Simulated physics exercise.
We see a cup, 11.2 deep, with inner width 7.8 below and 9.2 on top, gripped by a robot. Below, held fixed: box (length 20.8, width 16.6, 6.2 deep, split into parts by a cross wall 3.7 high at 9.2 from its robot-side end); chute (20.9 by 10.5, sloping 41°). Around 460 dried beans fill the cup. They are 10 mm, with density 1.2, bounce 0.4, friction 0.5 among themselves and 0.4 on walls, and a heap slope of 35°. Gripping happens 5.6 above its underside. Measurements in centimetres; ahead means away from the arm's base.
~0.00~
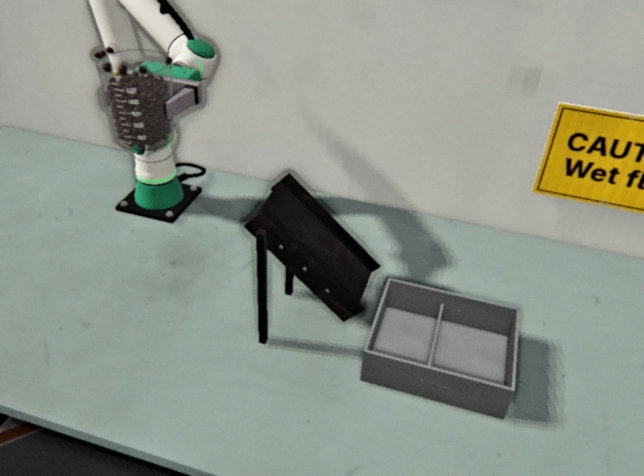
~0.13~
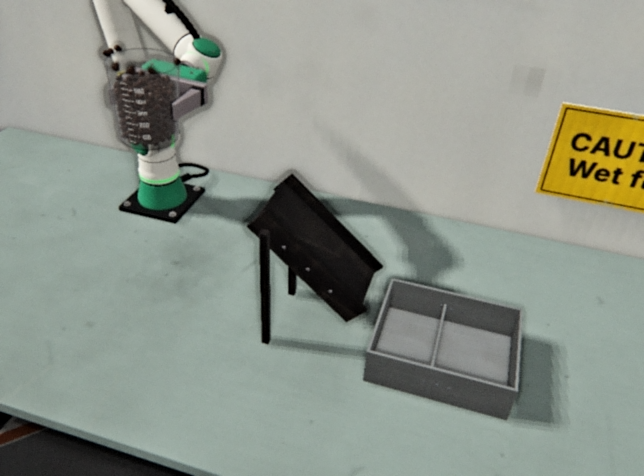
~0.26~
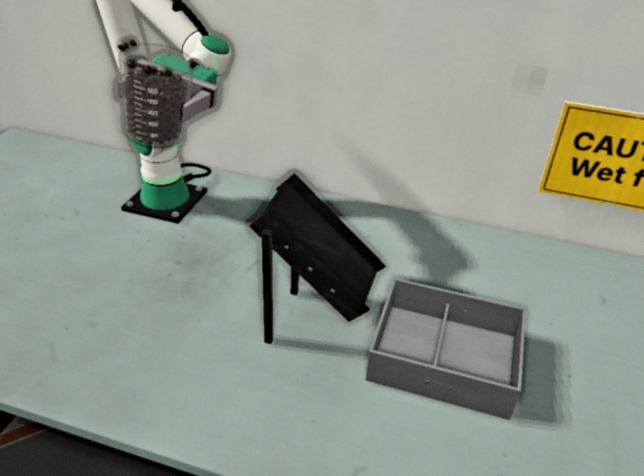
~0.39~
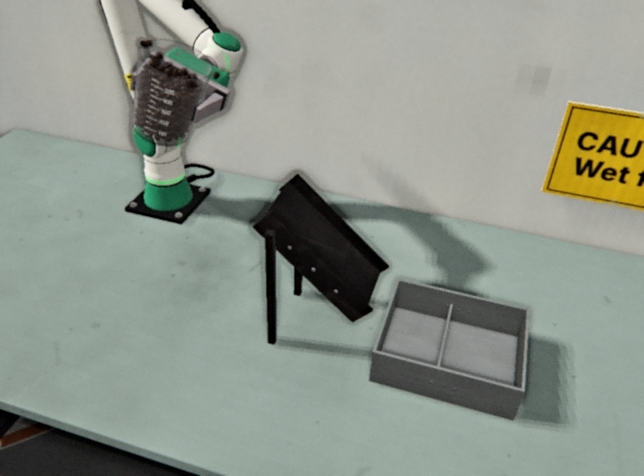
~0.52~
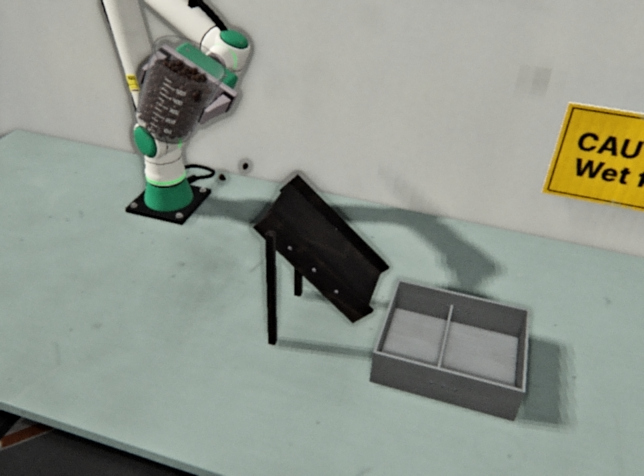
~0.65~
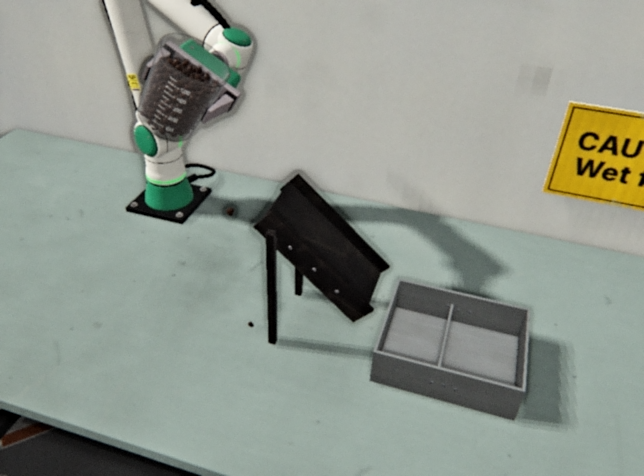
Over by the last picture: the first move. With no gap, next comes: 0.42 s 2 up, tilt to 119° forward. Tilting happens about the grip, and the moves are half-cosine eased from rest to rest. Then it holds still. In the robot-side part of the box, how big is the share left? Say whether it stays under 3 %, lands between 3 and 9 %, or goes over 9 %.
It stays under 3 %.
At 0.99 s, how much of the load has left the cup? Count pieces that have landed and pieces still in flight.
I'd put it at some 0 percent.
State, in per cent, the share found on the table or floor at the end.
I'd put it at about 100 per cent.
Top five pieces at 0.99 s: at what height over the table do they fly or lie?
About 44 cm above the table.
After 0.82 s, tilted 61° forward, highest piece 43 above the table; 455 in the cup, 3 on the chute or in flight.
After 0.99 s, tilted 110° forward, highest piece 44 above the table; 451 in the cup, 3 on the table or floor, 4 on the chute or in flight.
After 1.27 s, tilted 119° forward, highest piece 40 above the table; 201 in the cup, 74 on the table or floor, 183 on the chute or in flight.
After 2.32 s, tilted 119° forward, highest piece 2 above the table; 458 on the table or floor.
At rest, 458 on the table or floor. That is 0 % in the robot-side part of the box.
